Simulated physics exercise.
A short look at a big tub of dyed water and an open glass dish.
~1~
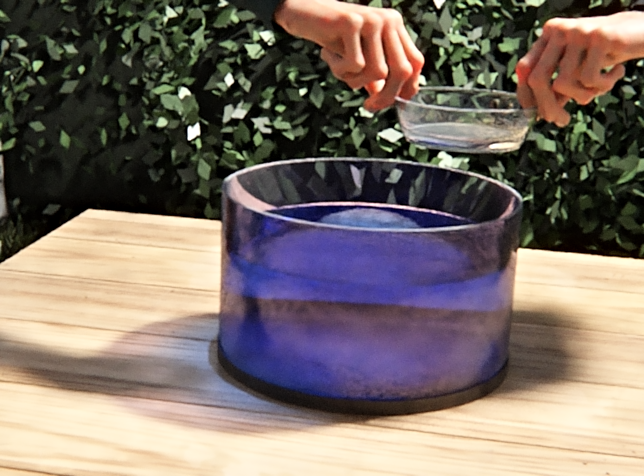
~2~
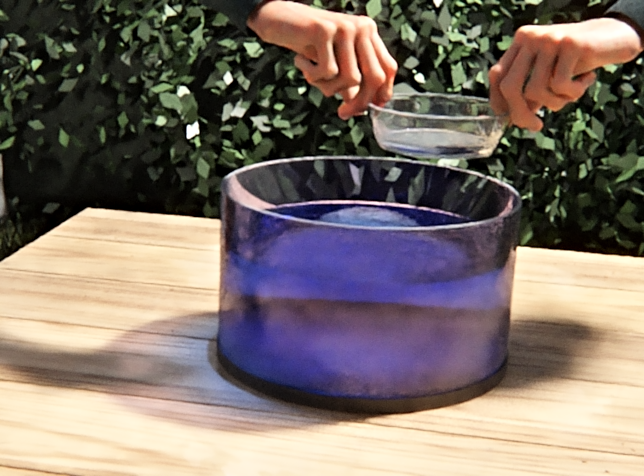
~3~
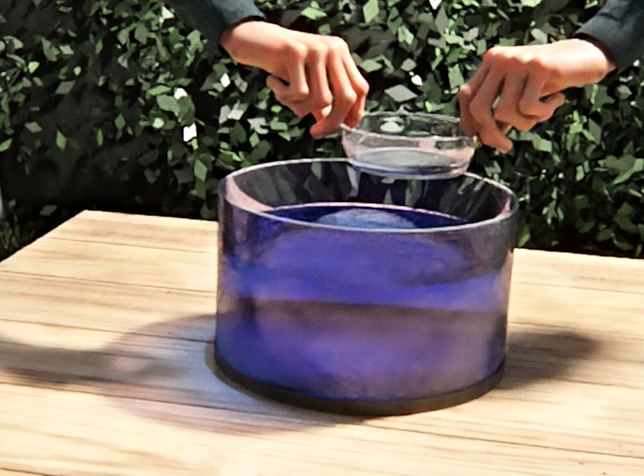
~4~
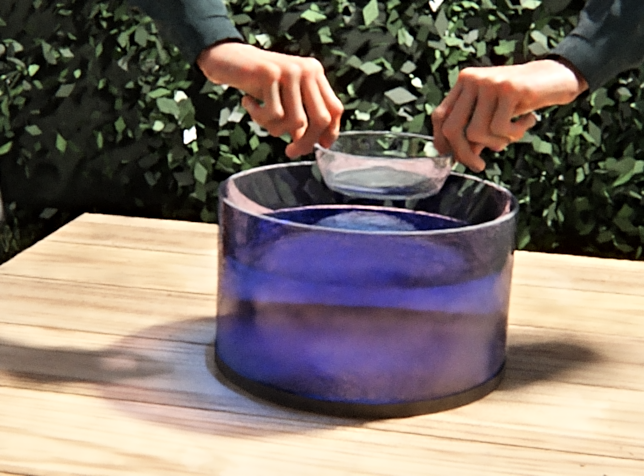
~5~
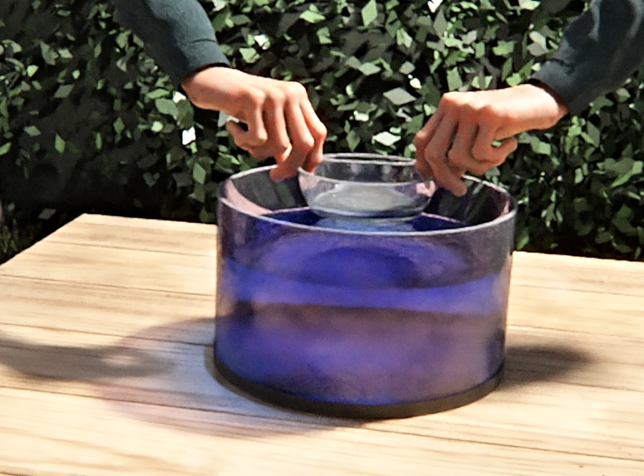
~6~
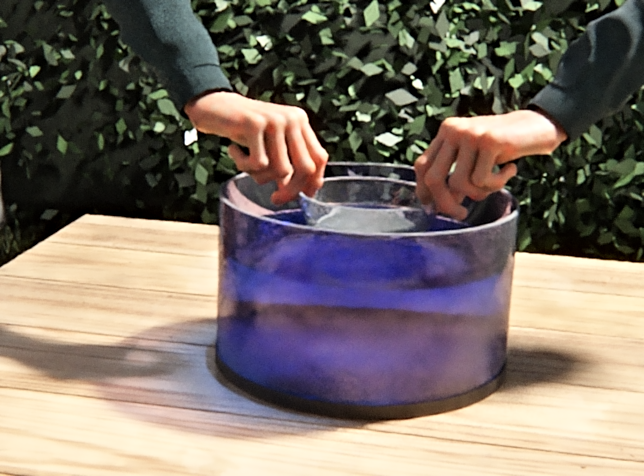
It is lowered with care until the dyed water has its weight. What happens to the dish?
Once free, it floats.
Shortly, the dish dips into the dyed water.
Then, it bobs and steadies.
At the finish, the dish floats with about half of its side showing.
